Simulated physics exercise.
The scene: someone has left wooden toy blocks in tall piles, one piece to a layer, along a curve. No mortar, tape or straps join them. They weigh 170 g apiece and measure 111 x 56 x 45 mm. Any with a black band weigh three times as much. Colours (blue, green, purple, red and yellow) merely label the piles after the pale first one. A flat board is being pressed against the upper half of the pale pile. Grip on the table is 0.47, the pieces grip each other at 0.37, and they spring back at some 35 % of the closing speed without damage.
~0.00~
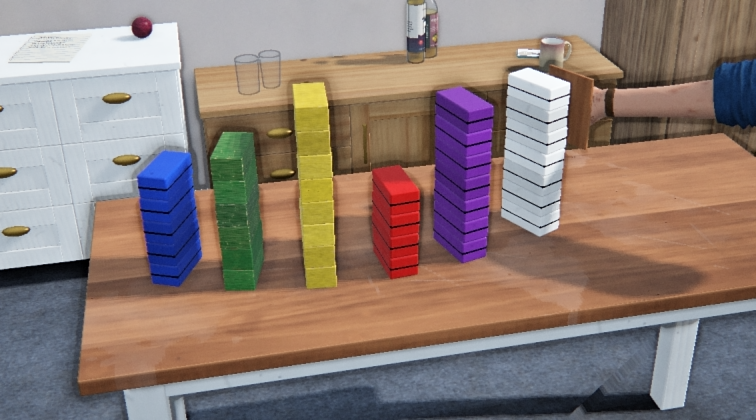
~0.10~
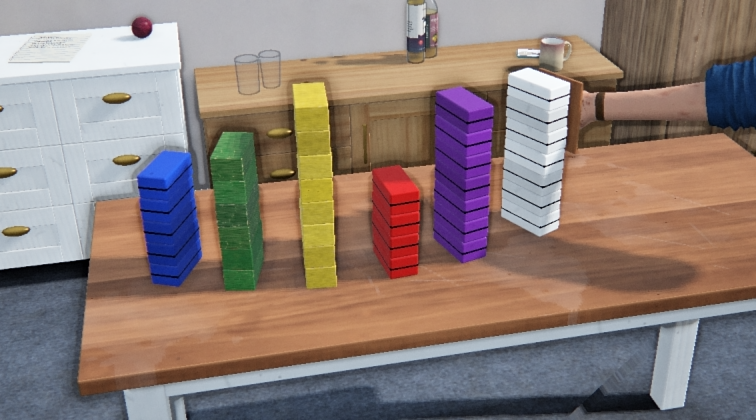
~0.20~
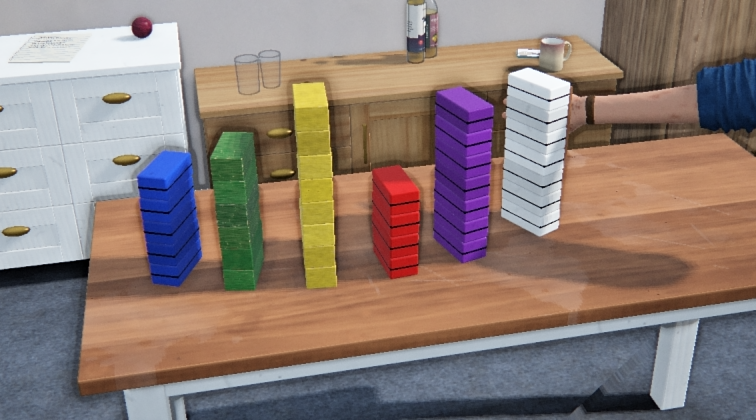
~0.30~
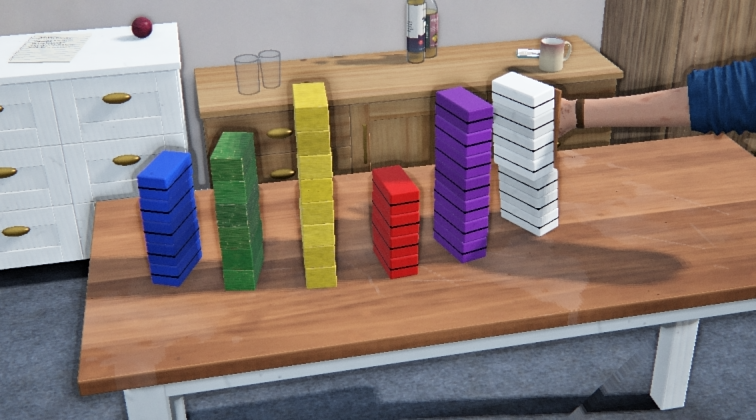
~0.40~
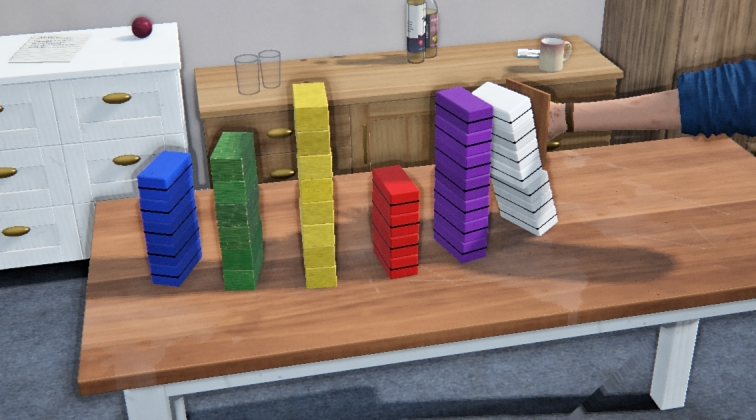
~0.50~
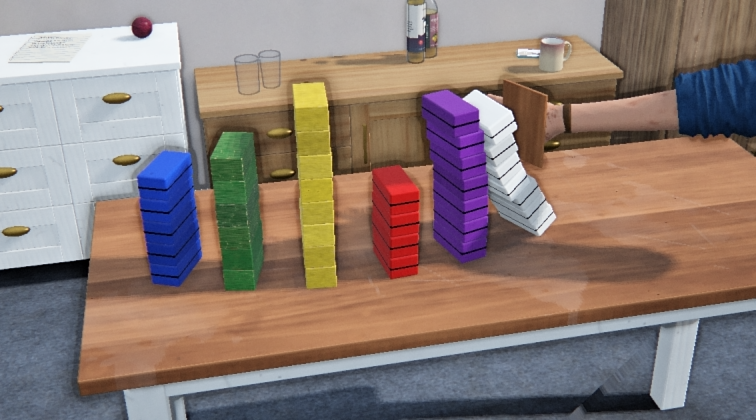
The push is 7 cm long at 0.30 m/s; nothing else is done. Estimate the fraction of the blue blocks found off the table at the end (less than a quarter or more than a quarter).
It comes to upwards of a quarter.
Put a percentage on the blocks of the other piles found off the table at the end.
Near 20 per cent.
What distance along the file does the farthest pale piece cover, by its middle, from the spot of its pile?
Some 68 cm.
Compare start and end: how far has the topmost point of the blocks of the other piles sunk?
Roughly 21 cm.
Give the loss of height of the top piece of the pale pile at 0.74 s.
About 10 cm.
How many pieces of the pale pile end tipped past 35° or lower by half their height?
The count is 7.
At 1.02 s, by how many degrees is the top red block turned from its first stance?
Roughly 25°.
By 0.74 s, 7 of the pale pile down; none of the 5 blue blocks off the table (0 of 30 in all colours); top blue block unmoved; top purple block tilted 31°, 38 mm lower.
By 1.02 s, 7 of the pale pile down; none of the 5 blue blocks off the table (0 of 30 in all colours); top blue block unmoved; top yellow block on its side.
By 1.48 s, 7 of the pale pile down; none of the 5 blue blocks off the table (0 of 30 in all colours); top blue block tilted 64°, 13 cm lower; top yellow block on its side.
By 2.04 s, 7 of the pale pile down; 3 of the 5 blue blocks off the table (6 of 30 in all colours); top blue block on its side; top yellow block on its side.
When it is over (2.5 s), 7 of the pale pile down; 3 of the 5 blue blocks off the table (6 of 30 in all colours); top blue block upside down; top yellow block on its side. That is 60 per cent. In pixels of the last frame, middles, top yellow block near (310, 241).
